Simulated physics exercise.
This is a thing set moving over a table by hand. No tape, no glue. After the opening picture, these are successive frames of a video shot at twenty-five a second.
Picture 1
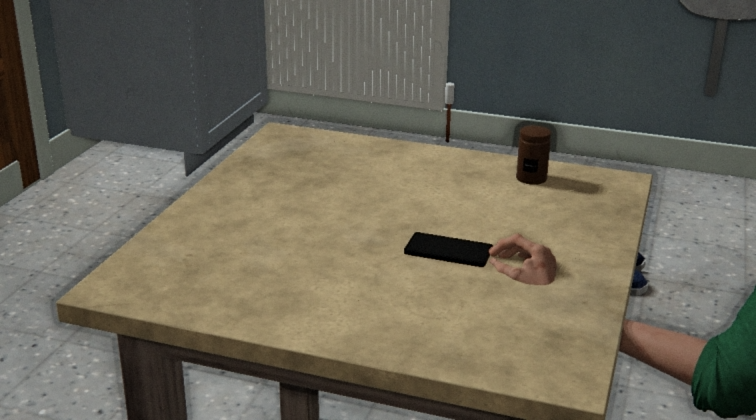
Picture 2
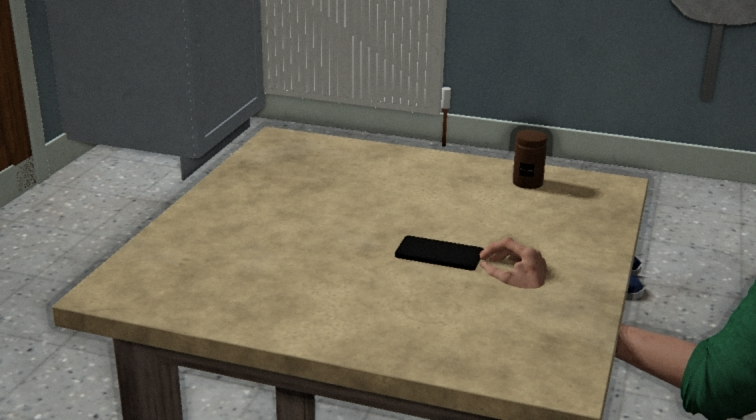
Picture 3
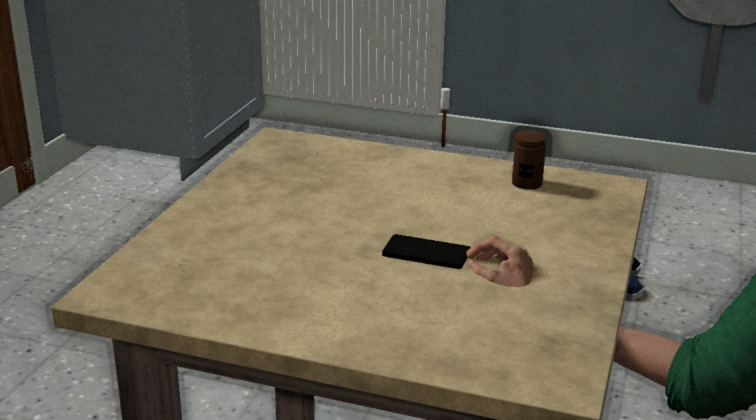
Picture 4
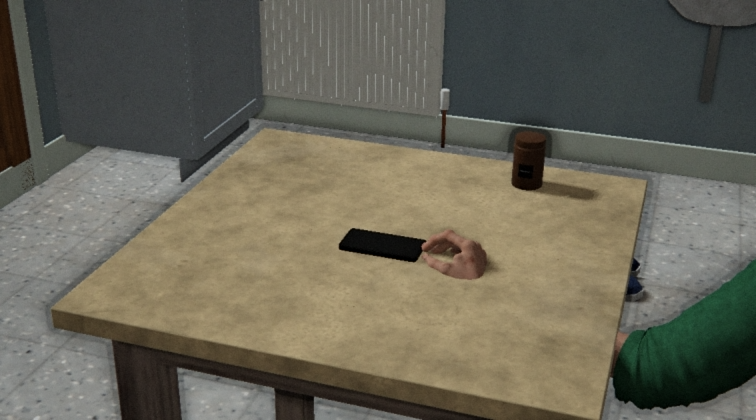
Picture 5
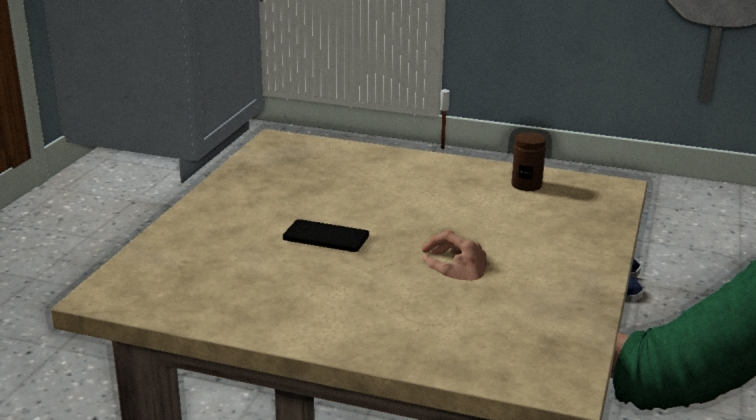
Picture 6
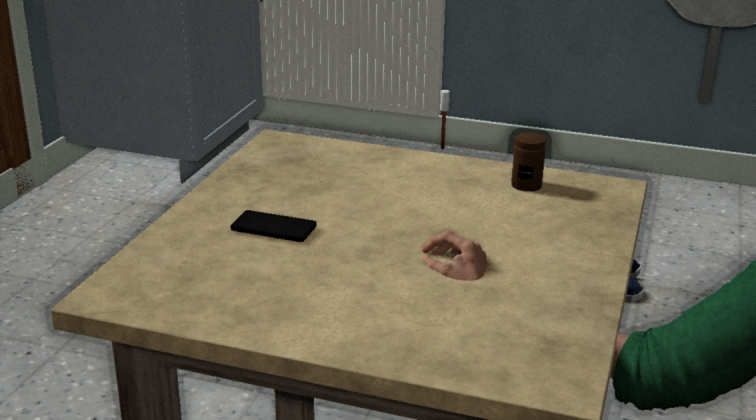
We see a hand on a tabletop push a black phone leftward, slowly at first and then faster, before the hand stays still while the phone slides on alone toward the left, away from the fingers, past a brown jar standing behind.
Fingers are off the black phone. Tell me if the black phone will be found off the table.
The black phone drops to the floor.
Then, 0.10 s past the last view, black phone now off the table.
Then, 0.30 s past the last view, things are still on the move.
Then, 0.50 s past the last view, as before.
Finally, off the table, black phone.
